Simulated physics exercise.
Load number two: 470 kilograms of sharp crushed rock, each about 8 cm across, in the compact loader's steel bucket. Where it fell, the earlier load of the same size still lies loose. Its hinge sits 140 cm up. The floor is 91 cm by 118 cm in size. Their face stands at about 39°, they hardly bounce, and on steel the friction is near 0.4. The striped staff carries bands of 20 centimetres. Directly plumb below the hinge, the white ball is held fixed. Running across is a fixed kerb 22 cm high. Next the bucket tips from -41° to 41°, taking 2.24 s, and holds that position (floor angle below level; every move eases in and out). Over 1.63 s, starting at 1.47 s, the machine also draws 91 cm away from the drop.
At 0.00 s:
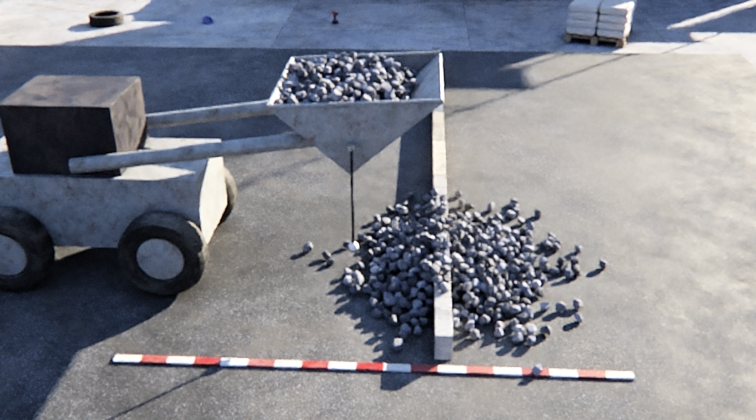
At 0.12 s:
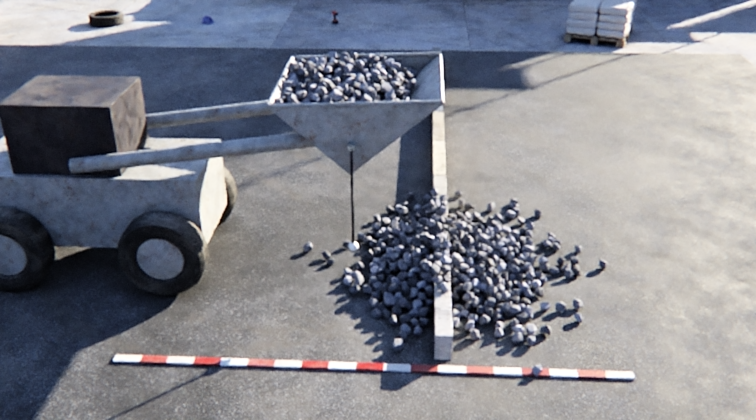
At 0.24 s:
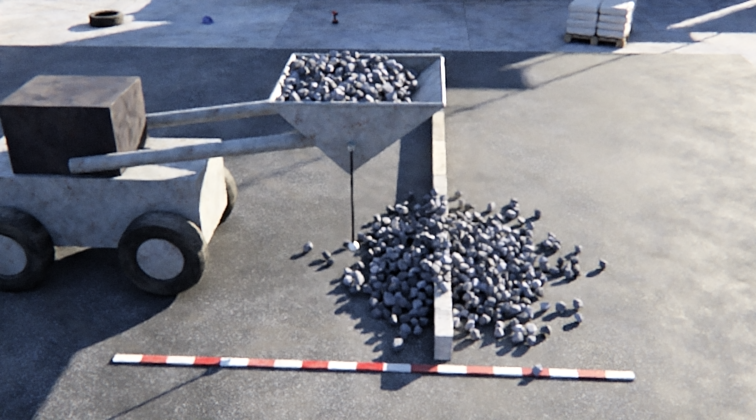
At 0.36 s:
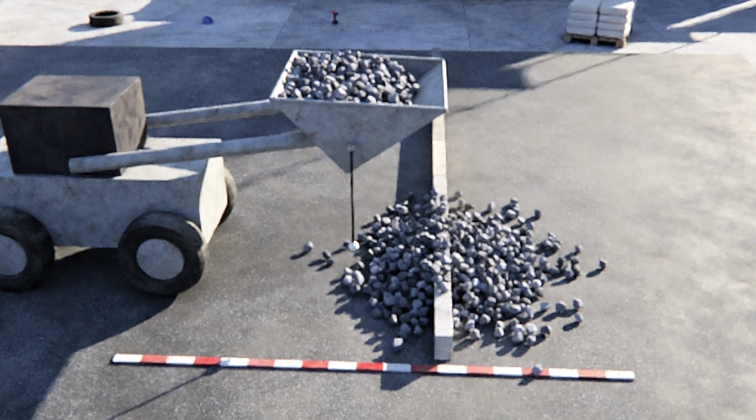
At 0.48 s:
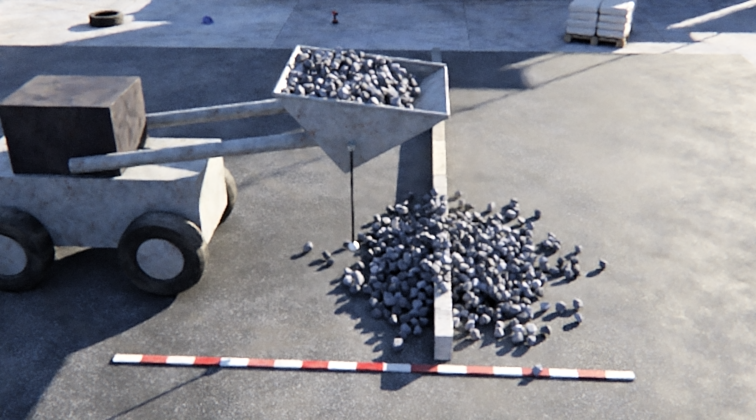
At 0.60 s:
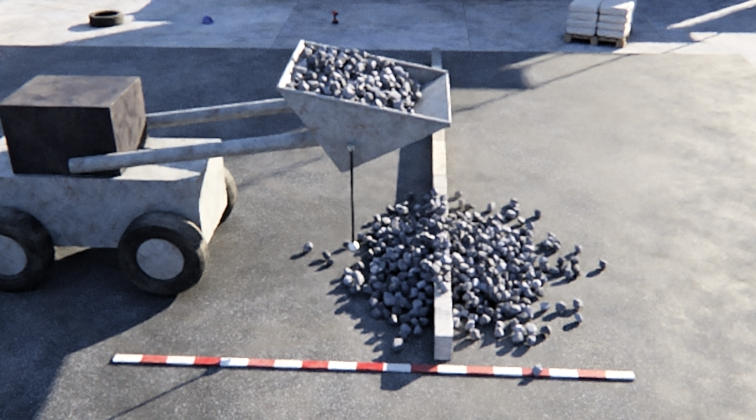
The steel bucket of a compact loader, heaped with grey stones, starts out nearly level above a loose pile of similar stones lying across a kerb. It tilts slowly at first, then a little faster, its left side rising and its right lip dipping slightly, while the stones inside shift only slightly.
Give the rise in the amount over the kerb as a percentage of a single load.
30 %.
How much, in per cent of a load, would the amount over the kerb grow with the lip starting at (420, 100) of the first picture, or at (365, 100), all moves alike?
About 10 per cent for the first, 0 per cent for the second.
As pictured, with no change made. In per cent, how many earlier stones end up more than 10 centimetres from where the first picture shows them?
Close to 5 per cent.
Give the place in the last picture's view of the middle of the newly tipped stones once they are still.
Their centre ends up near (409, 245).
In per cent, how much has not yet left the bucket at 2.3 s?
5 %.
After 1.7 s the floor is at 28°; in per cent of one load, 91 in the bucket, 59 on this side of the kerb, 51 over the kerb; the foremost stones are at (575, 266).
After 2.3 s the floor is at 41°; in per cent of one load, 7 in the bucket, 114 on this side of the kerb, 79 over the kerb; the foremost stones are at (578, 275).
After 3.5 s the floor is at 41°; in per cent of one load, 0 in the bucket, 120 on this side of the kerb, 80 over the kerb; the foremost stones are at (579, 265).
After 6.3 s the floor is at 41°; in per cent of one load, 0 in the bucket, 120 on this side of the kerb, 80 over the kerb; the foremost stones are at (579, 265). Net gain over the kerb, 30.
